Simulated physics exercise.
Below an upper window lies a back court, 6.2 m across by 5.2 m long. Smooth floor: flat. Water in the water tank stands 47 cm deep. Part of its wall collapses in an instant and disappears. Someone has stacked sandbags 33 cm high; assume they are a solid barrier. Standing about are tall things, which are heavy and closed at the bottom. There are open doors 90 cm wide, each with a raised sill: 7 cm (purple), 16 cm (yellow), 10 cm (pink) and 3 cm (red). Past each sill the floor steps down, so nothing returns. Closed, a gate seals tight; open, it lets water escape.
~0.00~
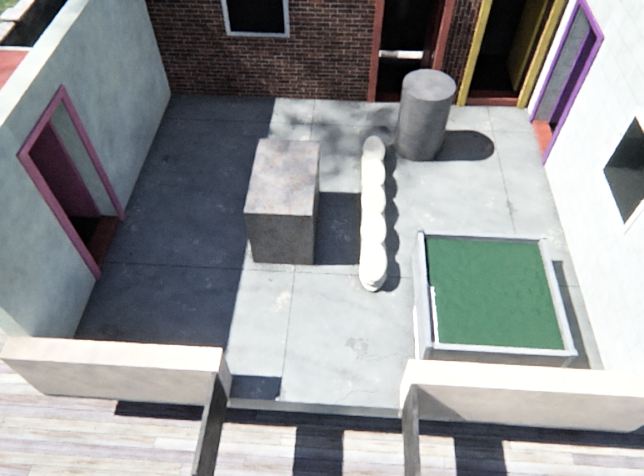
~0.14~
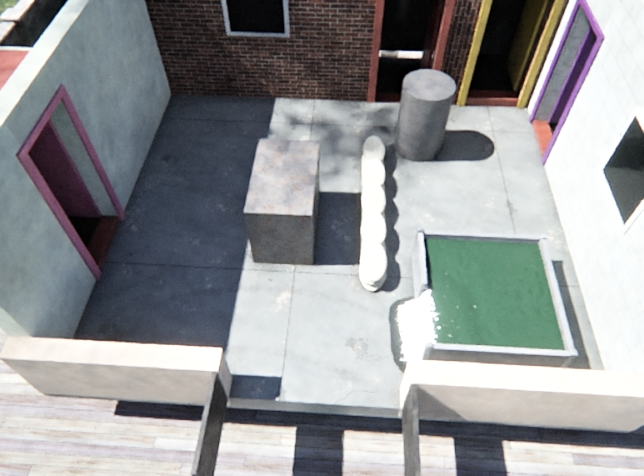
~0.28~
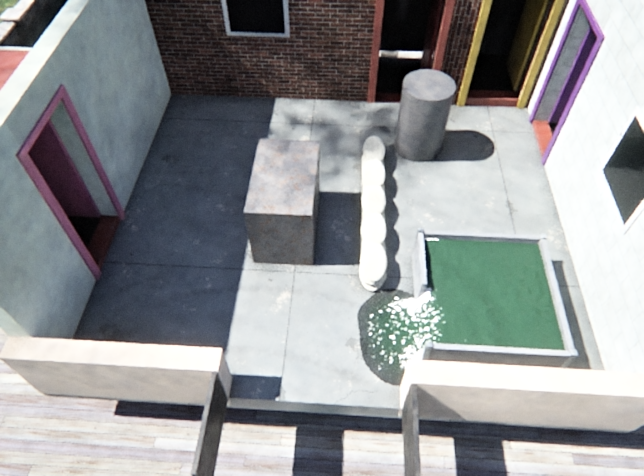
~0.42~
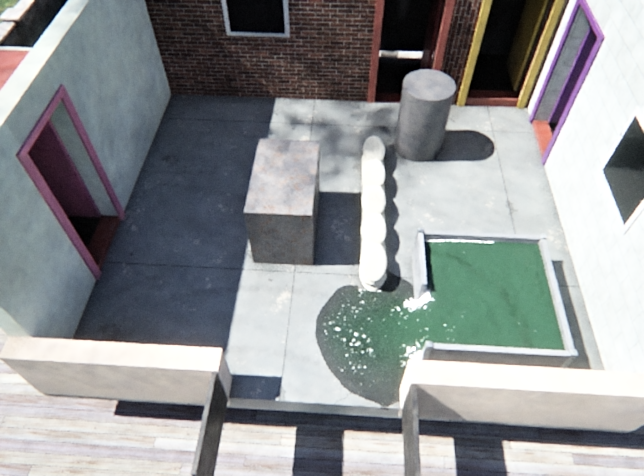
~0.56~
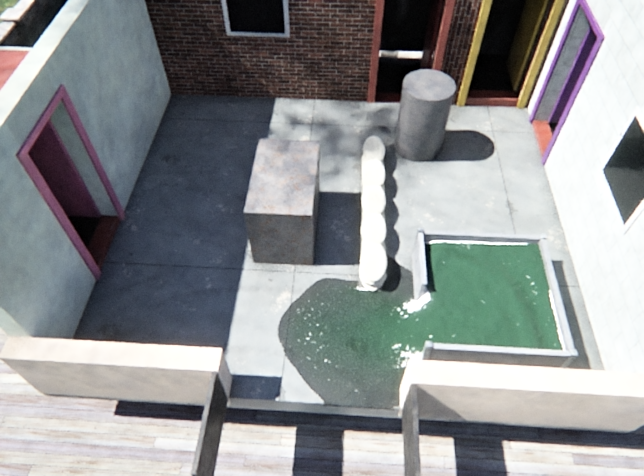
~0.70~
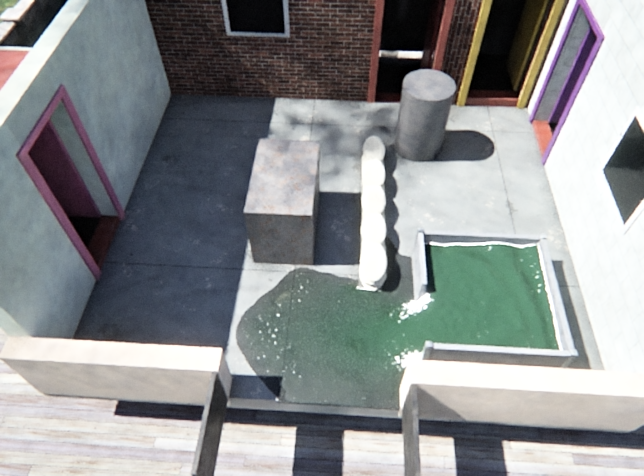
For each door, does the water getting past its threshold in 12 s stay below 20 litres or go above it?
The purple door is going to fall short of the limit; the yellow door is going to fall short of the limit; the pink door is going to fall short of the limit; the red door is going to fall short of the limit.
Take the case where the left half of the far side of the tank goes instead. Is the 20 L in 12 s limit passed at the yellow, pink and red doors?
Then yellow would come out on the low side, pink on the low side and red on the high side.
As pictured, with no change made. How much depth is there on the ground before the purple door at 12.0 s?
Roughly 2.0 centimetres.
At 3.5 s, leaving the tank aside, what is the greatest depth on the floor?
Max depth: About 14 centimetres.
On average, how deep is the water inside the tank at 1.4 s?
It averages close to 30 cm.
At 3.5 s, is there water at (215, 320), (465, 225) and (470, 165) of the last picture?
Soaked, untouched, untouched.
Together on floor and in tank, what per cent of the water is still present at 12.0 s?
That would be close to 66 per cent.
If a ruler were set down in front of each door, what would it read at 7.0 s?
You'd get purple at 0 cm, yellow at 0 cm, pink at 5 cm, and red at 0 cm.
After 1.4 s water covers 20 % of the floor and is deepest (22 cm) near (405, 343); purple door not reached, yellow door not reached, pink door not reached, red door not reached.
After 2.2 s water covers 25 % of the floor and is deepest (20 cm) near (63, 366); purple door not reached, yellow door not reached, pink door 9 cm at the sill, 0 L in, red door not reached.
After 3.5 s water covers 30 % of the floor and is deepest (14 cm) near (74, 338); purple door not reached, yellow door not reached, pink door 11 cm at the sill, 6 L in, red door not reached.
After 7.0 s water covers 50 % of the floor and is deepest (6 cm) near (170, 373); purple door not reached, yellow door not reached, pink door 5 cm at the sill, 8 L in, red door not reached.
After 12.0 s water covers 65 % of the floor and is deepest (4 cm) near (145, 161); purple door 2 cm at the sill, 0 L in, yellow door 2 cm at the sill, 0 L in, pink door 3 cm at the sill, 8 L in, red door 4 cm at the sill, 0 L in.
